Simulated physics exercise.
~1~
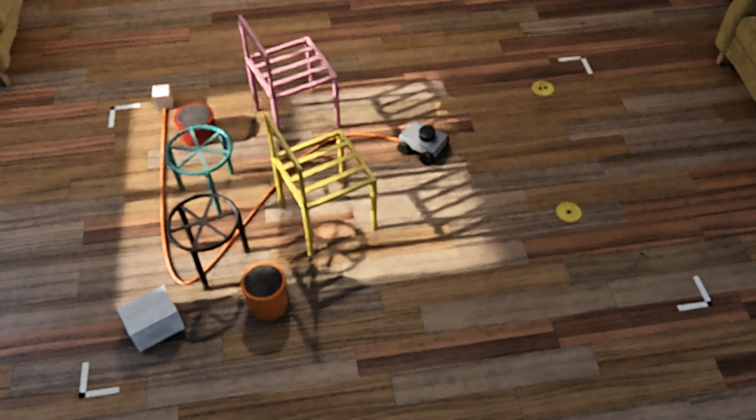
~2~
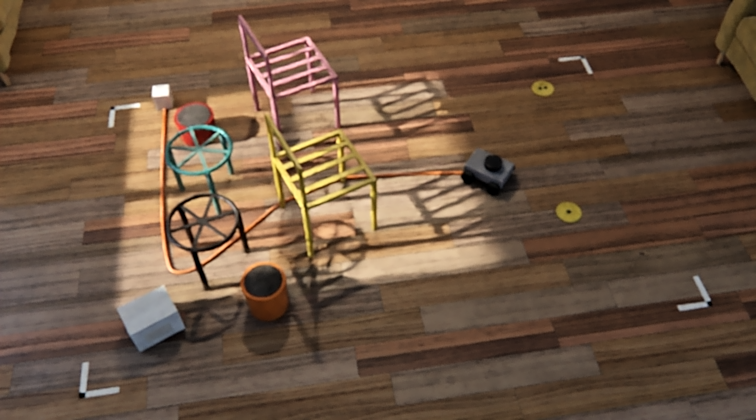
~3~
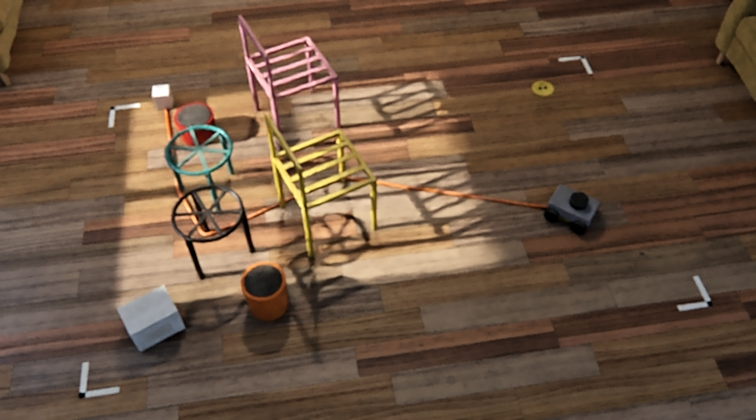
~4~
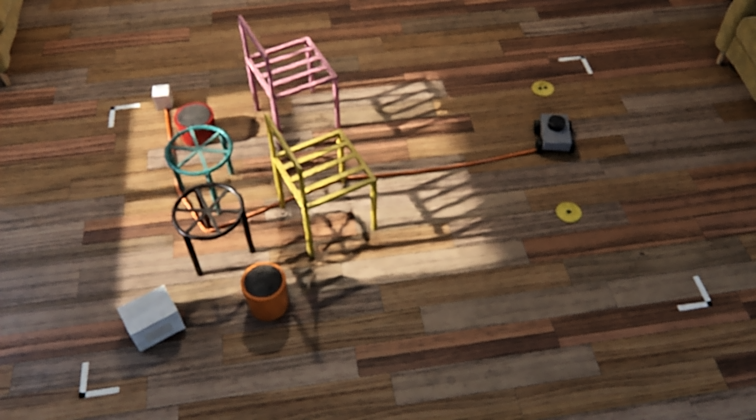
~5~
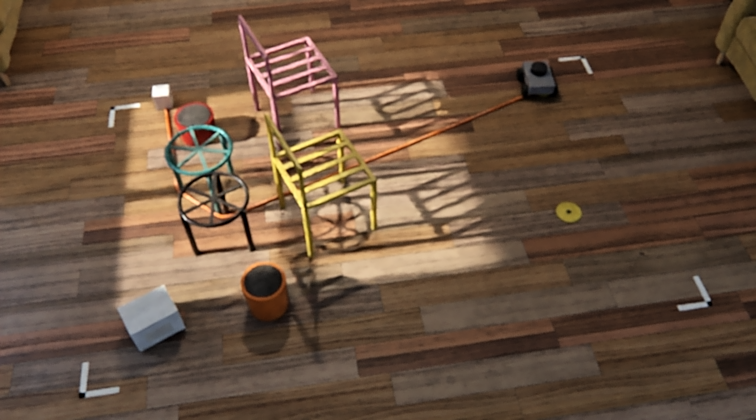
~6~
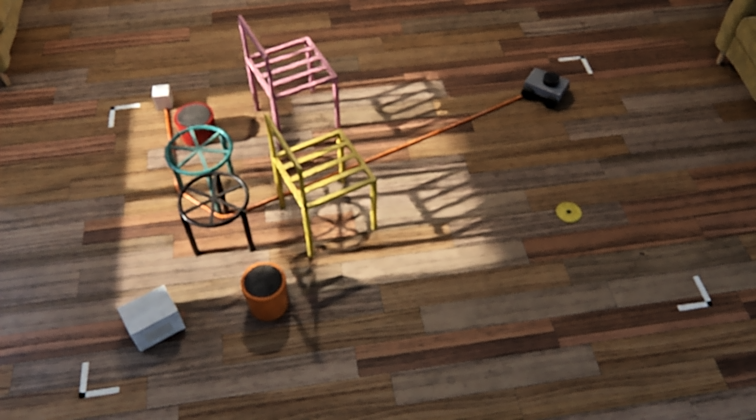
A pink chair, a yellow chair, stools and pots stood on a wooden floor while a small gray cart pulled an orange cord rightward, then turned up toward the top right, dragging the black stool slightly upward before stopping there with the cord stretched behind.
